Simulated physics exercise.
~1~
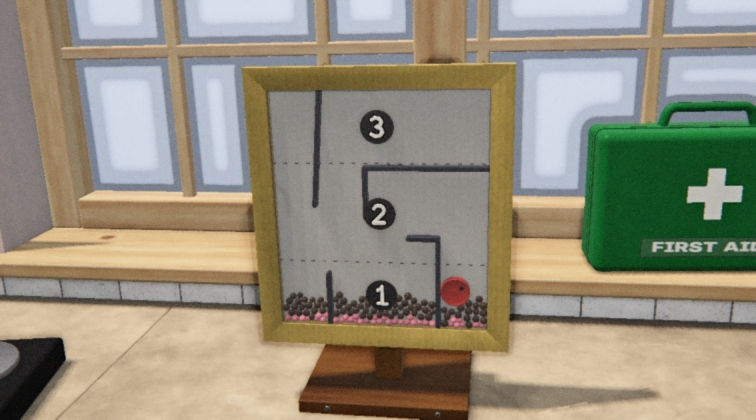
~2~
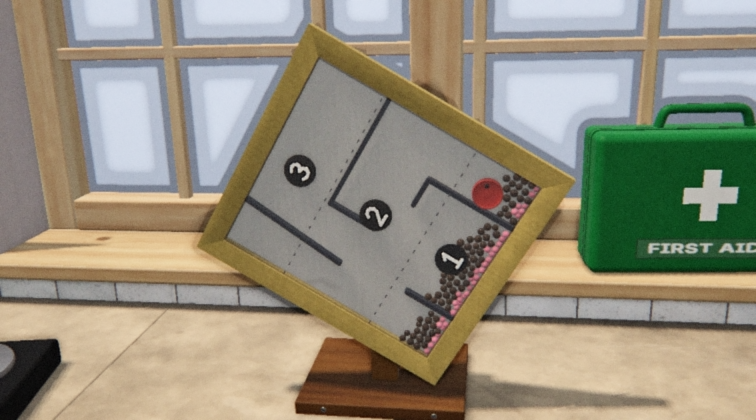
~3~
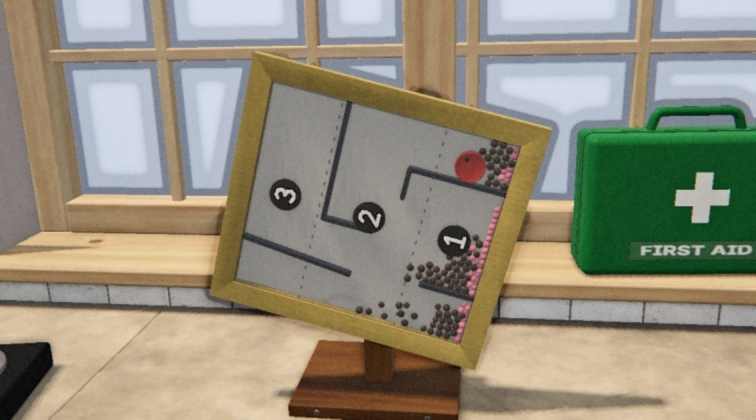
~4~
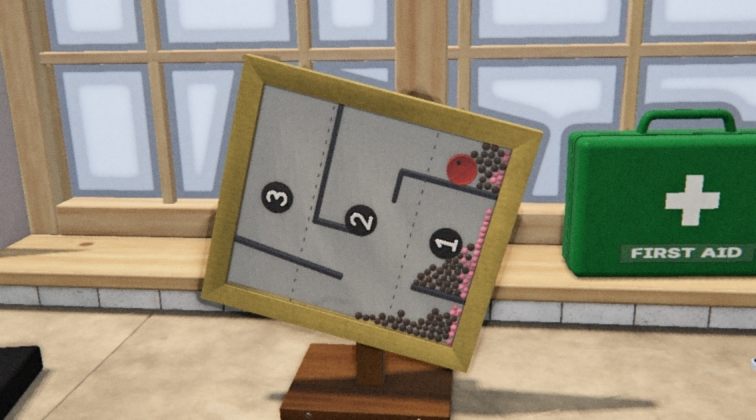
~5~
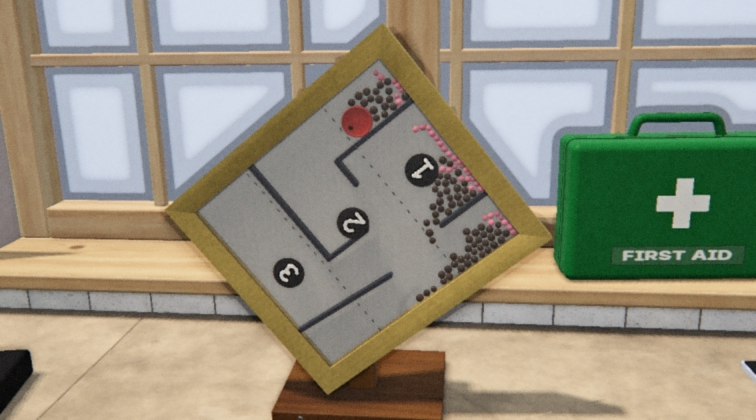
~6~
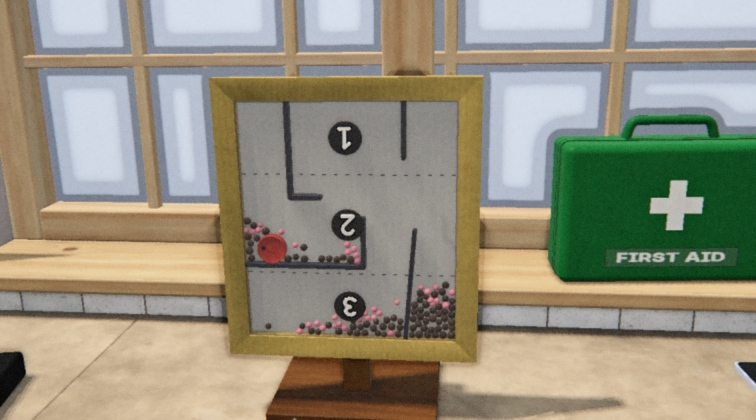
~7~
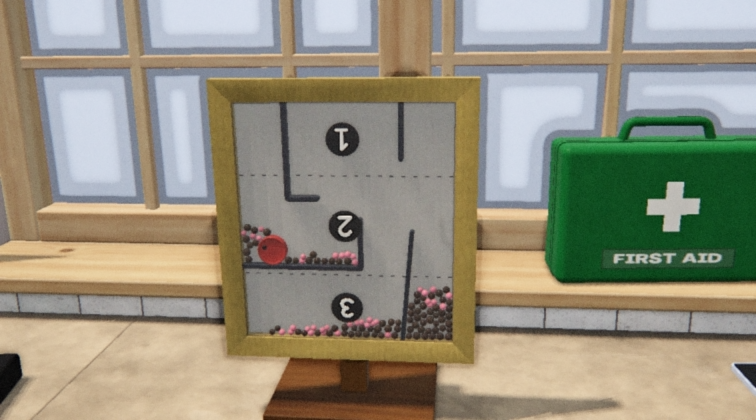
A framed box turns anticlockwise until upside down, spilling most beads into band three.
